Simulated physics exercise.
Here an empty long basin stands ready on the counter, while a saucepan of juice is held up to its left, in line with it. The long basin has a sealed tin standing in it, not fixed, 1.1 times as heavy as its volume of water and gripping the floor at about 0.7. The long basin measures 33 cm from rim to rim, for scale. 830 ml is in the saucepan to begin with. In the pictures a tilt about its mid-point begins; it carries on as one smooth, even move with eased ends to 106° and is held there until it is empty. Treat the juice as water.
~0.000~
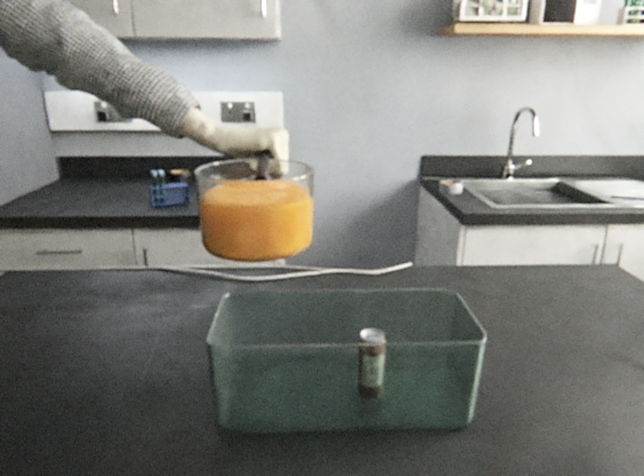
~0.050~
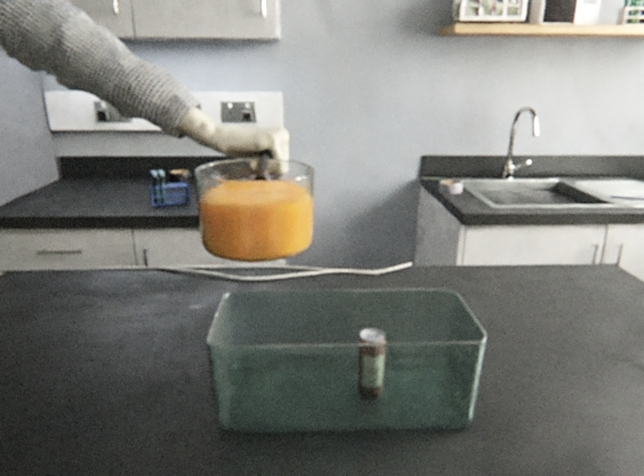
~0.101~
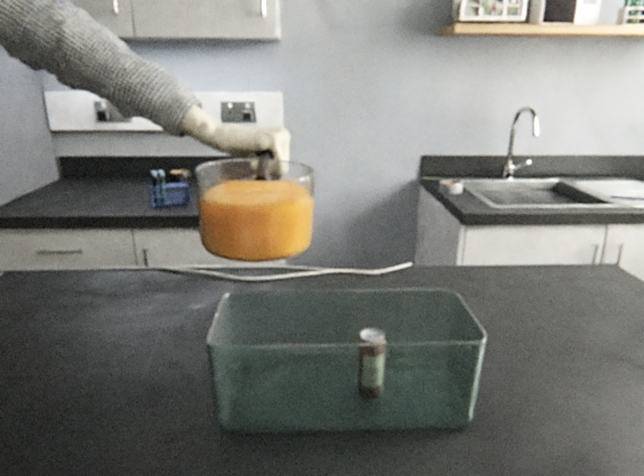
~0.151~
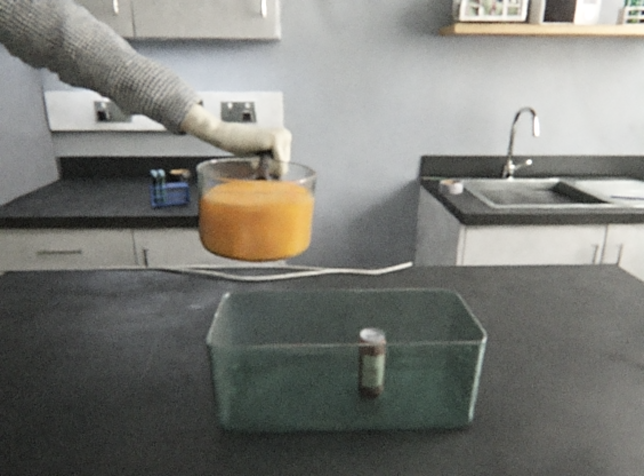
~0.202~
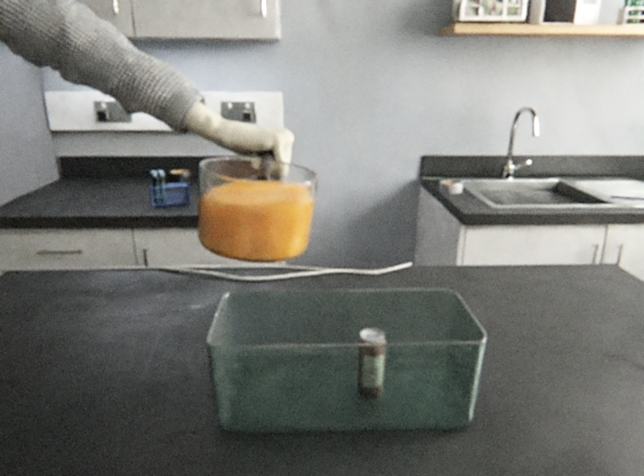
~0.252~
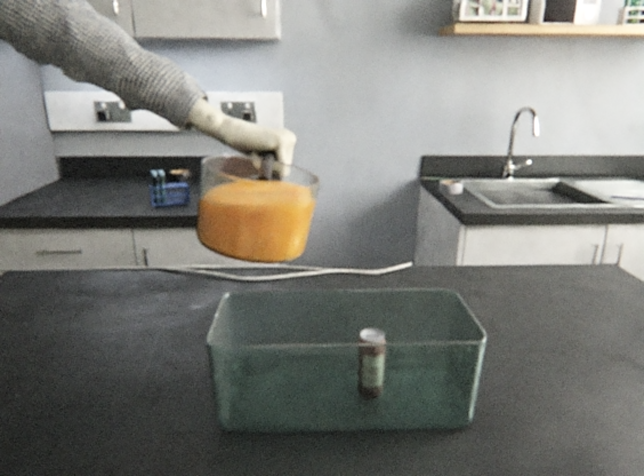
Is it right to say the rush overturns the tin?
Wrong.
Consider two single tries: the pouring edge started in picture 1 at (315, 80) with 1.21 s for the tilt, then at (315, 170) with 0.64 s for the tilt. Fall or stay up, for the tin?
Run one: It does not tip. Run two: It tumbles.
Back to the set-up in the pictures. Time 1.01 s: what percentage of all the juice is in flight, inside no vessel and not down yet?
Close to 16 in every hundred parts.
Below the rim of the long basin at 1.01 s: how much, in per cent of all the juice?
66 per cent or thereabouts.
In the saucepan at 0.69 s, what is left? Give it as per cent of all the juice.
About 76 percent.
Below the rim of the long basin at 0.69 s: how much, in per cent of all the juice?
I reckon close to 3 percent of it.
Then, 0.69 s in, the tilt is 64° and 76 per cent is still to pour; the tin stands where it began.
Then, 1.01 s in, the tilt is 99° and 19 per cent is still to pour; the tin stands where it began.
Then, 1.35 s in, the tilt is 106° and 1 per cent is still to pour; the tin stands 1 cm from where it began.
Then, 1.71 s in, the tilt is 106° and 0 per cent is still to pour; the tin stands 1 cm from where it began.
Finally, the tin stands 1 cm from where it began.
